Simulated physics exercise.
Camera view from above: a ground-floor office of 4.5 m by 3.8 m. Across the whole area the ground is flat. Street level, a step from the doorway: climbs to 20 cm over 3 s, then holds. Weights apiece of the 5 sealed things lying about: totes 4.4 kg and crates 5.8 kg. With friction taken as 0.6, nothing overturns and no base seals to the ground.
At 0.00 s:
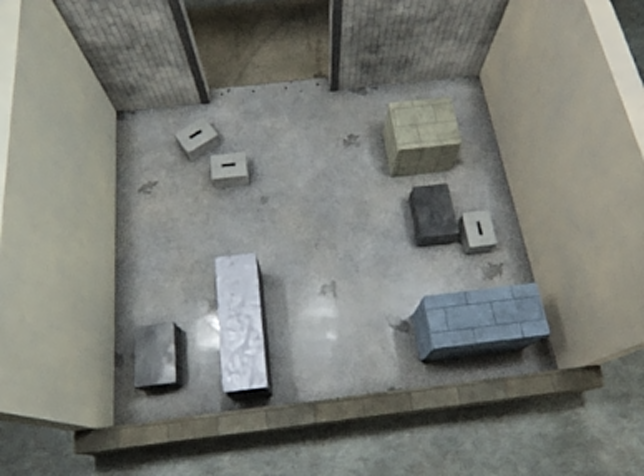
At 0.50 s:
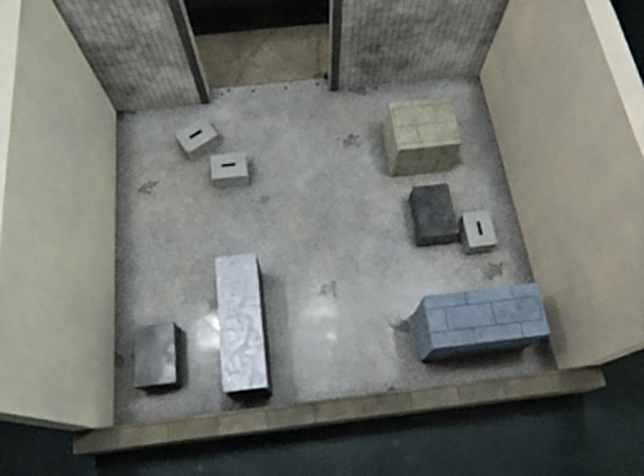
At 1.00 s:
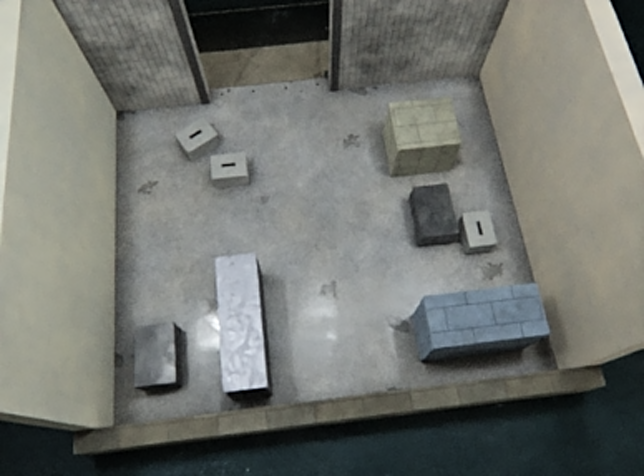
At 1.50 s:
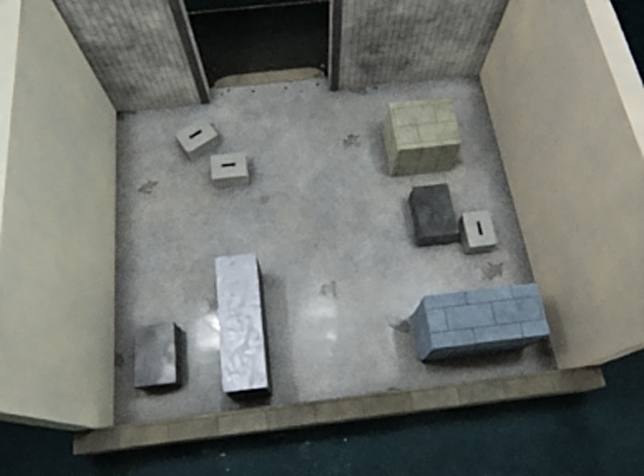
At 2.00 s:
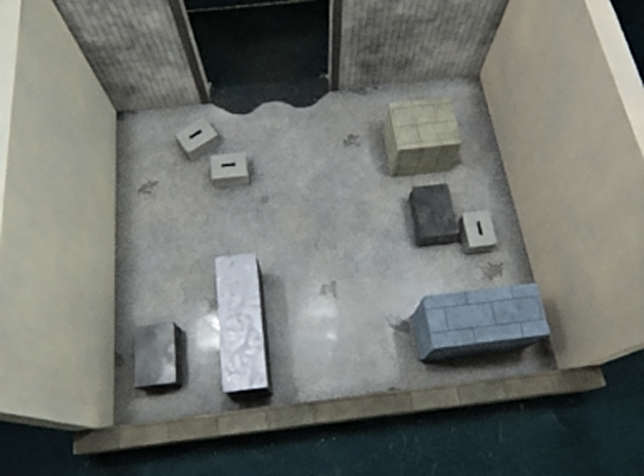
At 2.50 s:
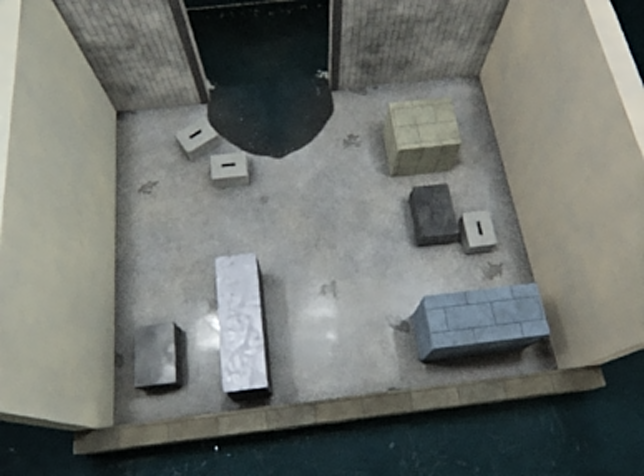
Dark water spread outside the doorway of a small walled room seen from above, then crept over the threshold in a rounded patch across the gray floor, while the scattered boxes and blocks stayed still.
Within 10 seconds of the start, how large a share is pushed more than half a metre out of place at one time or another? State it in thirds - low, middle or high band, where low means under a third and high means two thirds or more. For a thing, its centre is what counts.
Middle band.
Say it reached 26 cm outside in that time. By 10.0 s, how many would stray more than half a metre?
Result: 3.
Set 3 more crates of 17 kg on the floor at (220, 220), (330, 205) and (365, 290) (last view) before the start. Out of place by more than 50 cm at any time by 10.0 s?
Note: Item 1 above threshold; item 2 above threshold; item 3 below threshold.
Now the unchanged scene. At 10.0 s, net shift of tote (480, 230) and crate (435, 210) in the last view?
Net displacement, in order: 60 cm; 20 cm.
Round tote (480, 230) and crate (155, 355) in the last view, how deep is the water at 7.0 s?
About 3 and 11 cm.
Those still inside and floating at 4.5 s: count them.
By my count, 0.
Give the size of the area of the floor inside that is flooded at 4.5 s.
I'd estimate close to 9.0 m2.
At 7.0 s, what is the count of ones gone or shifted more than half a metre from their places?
At that time I count 1.
After 3.5 s 0 of 5 are over 50 cm from their spots; 0 afloat.
After 4.5 s 1 of 5 are over 50 cm from their spots; 0 afloat.
After 7.0 s 1 of 5 are over 50 cm from their spots; 2 afloat.
After 10.0 s 3 of 5 are over 50 cm from their spots, and 3 have been at some point; 5 afloat.
